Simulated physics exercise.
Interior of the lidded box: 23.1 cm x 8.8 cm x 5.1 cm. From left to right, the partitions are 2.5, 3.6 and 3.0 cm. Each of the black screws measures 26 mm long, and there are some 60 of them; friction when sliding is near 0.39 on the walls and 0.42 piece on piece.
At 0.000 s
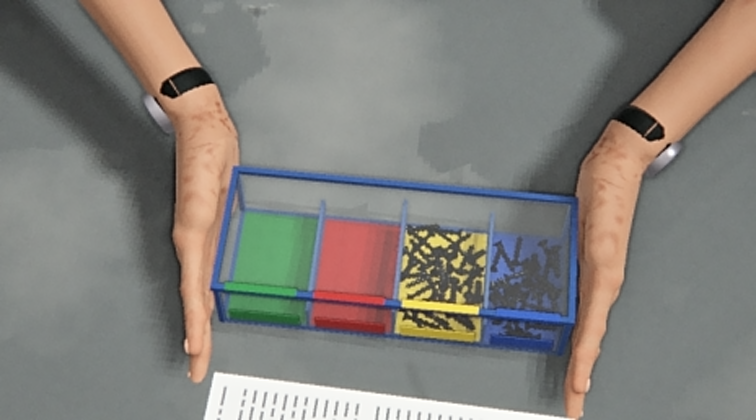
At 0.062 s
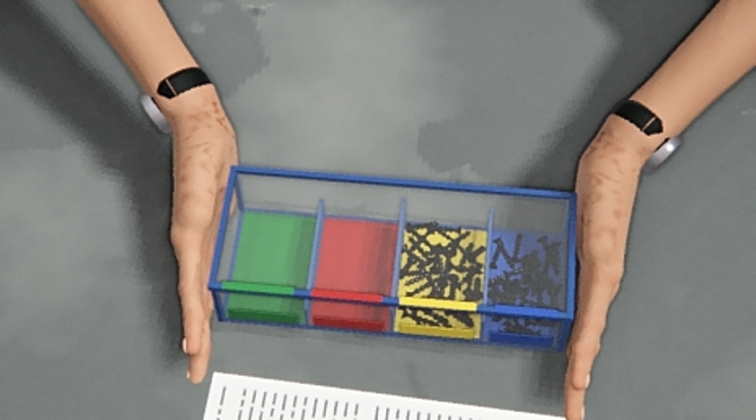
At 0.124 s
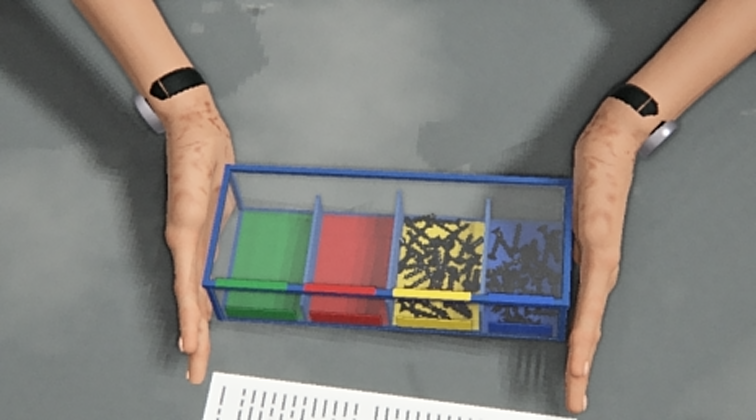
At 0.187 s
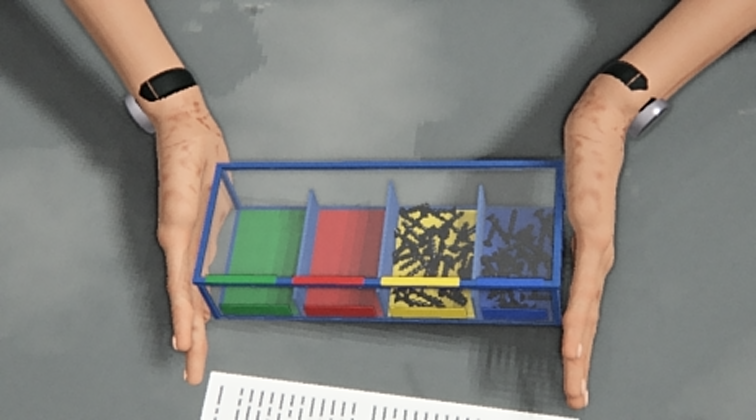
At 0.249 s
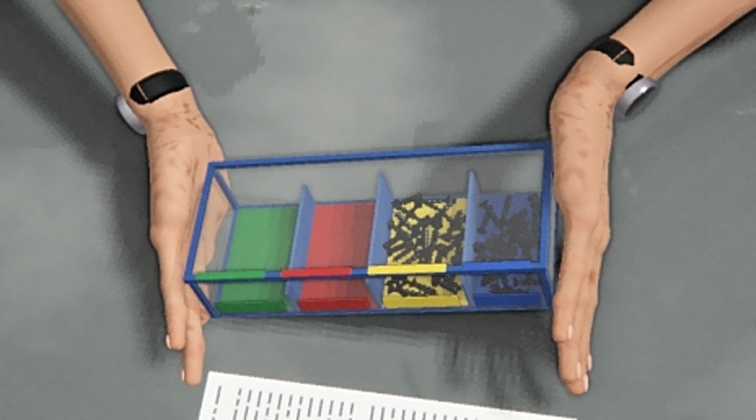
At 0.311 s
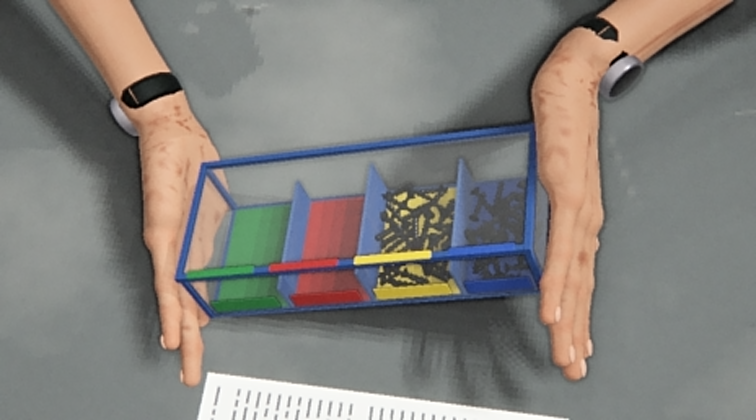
Two hands, pressed against either end of a clear blue-edged box, are seen from above over a mottled grey surface, the view staying still. Inside, green and red compartments sit empty on the left, with black screws scattered in the yellow and blue ones on the right, above a printed white sheet. The box shifts slightly left, then its right end swings modestly upward as the right hand rises.
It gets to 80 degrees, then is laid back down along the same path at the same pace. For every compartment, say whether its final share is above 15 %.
Red: No, blue: Yes, green: No, yellow: Yes.
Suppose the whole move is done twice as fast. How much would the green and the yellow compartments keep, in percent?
Green 10 %; yellow 70 %.
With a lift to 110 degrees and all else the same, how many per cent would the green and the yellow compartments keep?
Then green would hold 40 percent and yellow 55 percent.
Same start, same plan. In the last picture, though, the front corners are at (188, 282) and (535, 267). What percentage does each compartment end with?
Final per cent - red: 5; blue: 40; green: 0; yellow: 55.
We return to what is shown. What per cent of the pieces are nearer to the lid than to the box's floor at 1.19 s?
Share: Approx. 10 %.
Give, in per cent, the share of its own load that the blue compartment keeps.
80 %.
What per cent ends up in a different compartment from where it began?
The answer is close to 10 percent.
After 1.19 s, tilt 79 degrees; blue 45 %, yellow 55 %.
After 1.77 s, tilt 34 degrees; blue 35 %, green 5 %, yellow 60 %.
Then, at 2.40 s, tilt 0 degrees; blue 35 %, green 5 %, yellow 60 %.
In the end, at 2.7 s, red 0 %, blue 35 %, green 5 %, yellow 60 %.
